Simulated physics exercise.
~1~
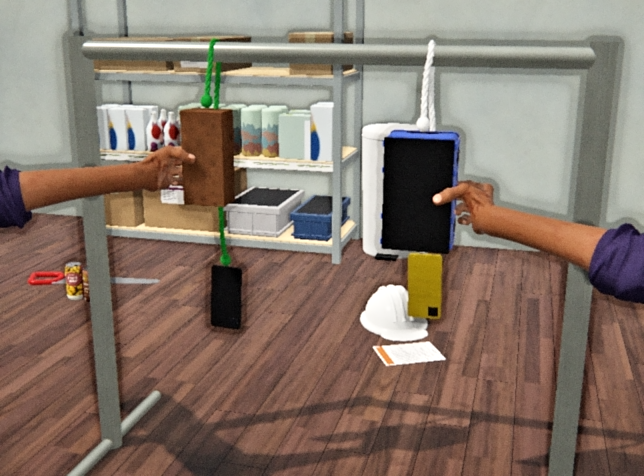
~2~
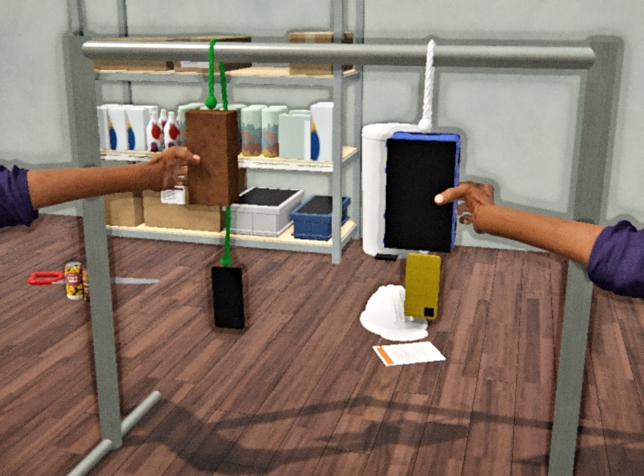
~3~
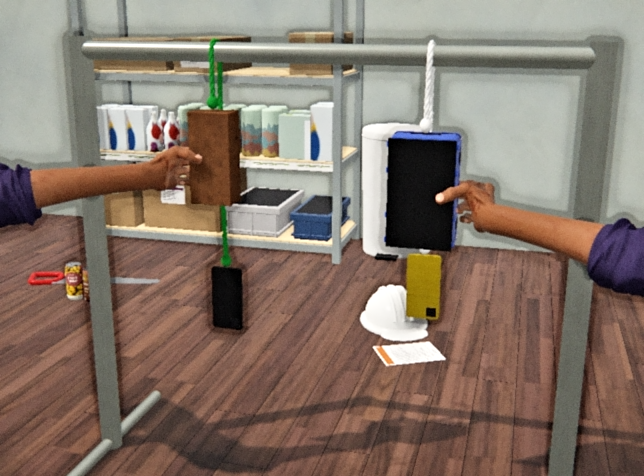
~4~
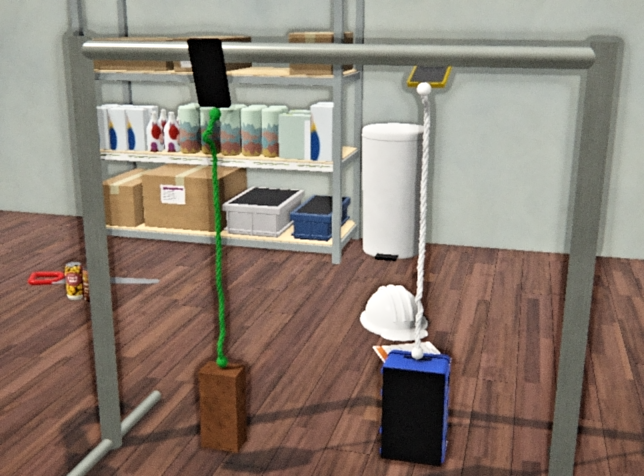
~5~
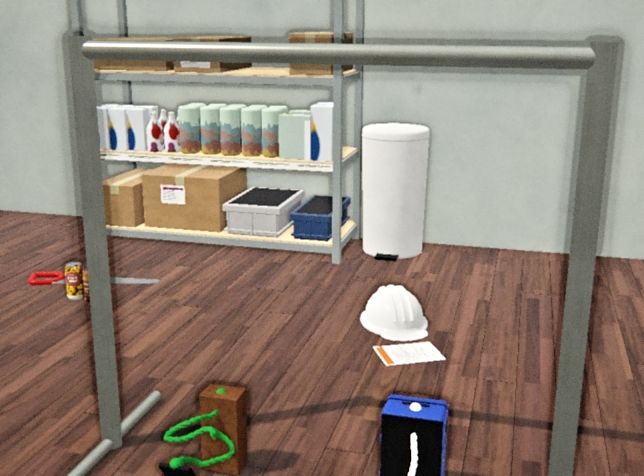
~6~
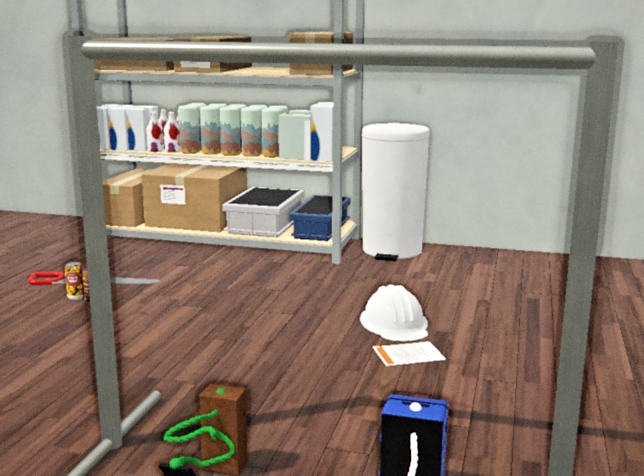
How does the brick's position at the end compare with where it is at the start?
At the start the brick is held up by a hand just below the rail, on the left. By the end it rests on the floor beneath the rail, with the green rope lying slack beside it.
The brick and blue case drop to the floor, pulling their ropes off the rail.
